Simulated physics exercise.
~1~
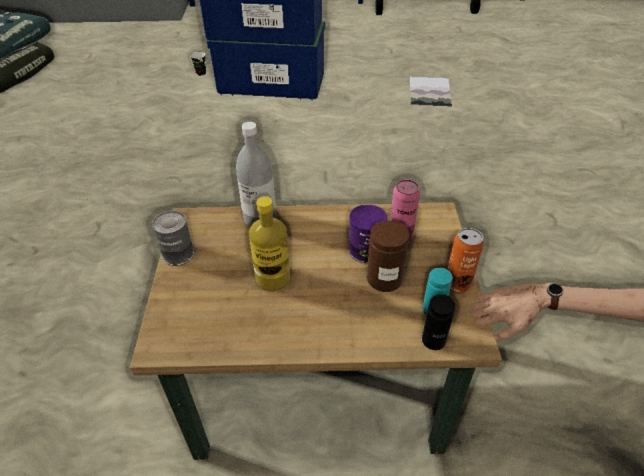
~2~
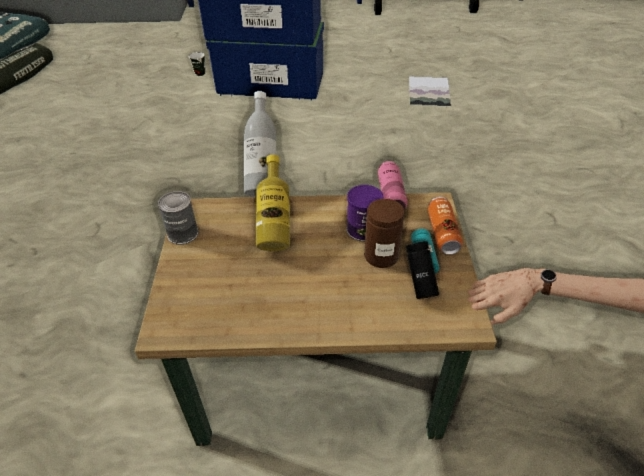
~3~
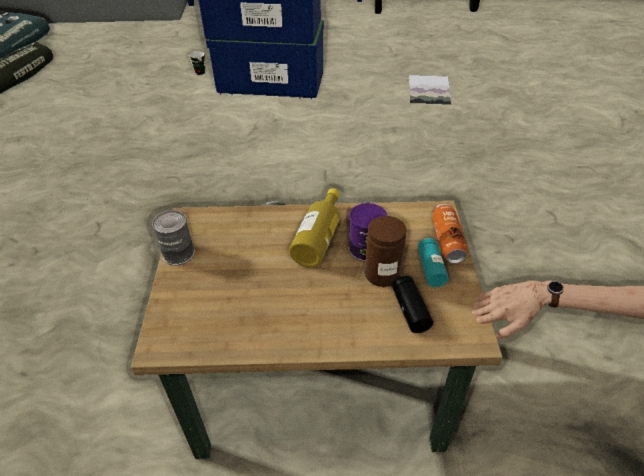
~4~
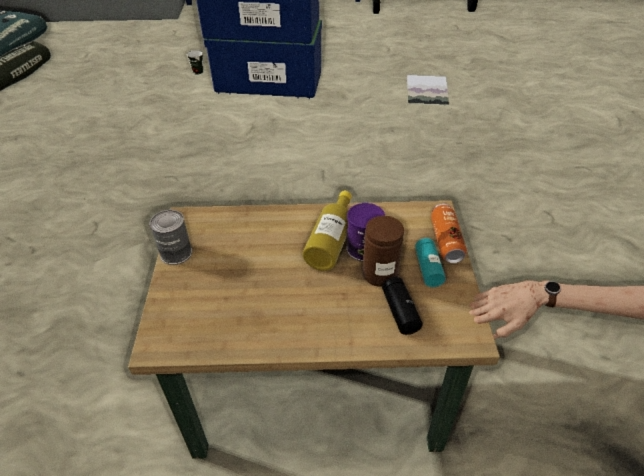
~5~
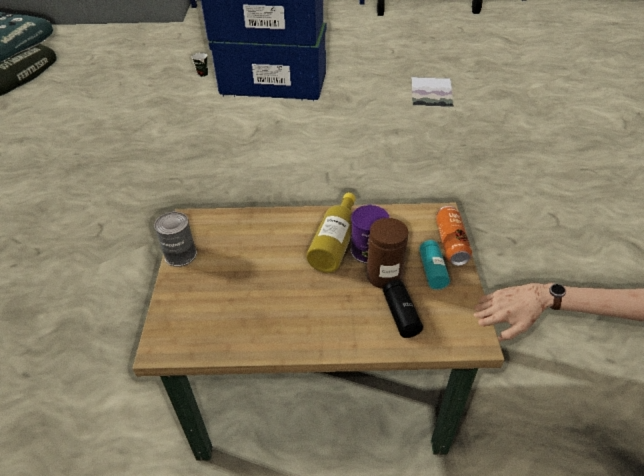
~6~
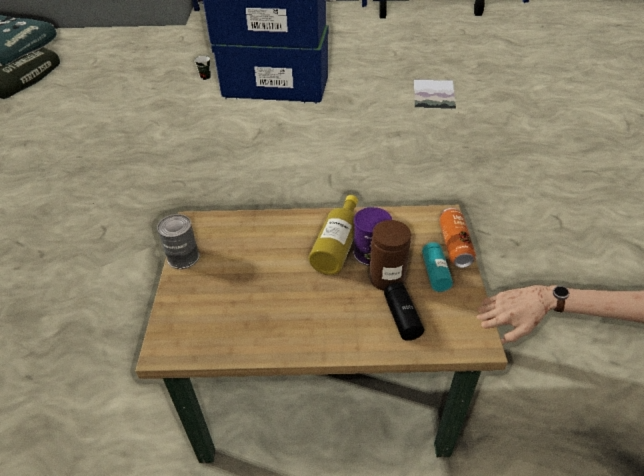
On a sandy floor, a small wooden table crowded with bottles, cans and jars jolted away and back beside an outstretched hand; the white bottle and pink can went off, while the yellow bottle, orange can and two shakers ended lying on top.
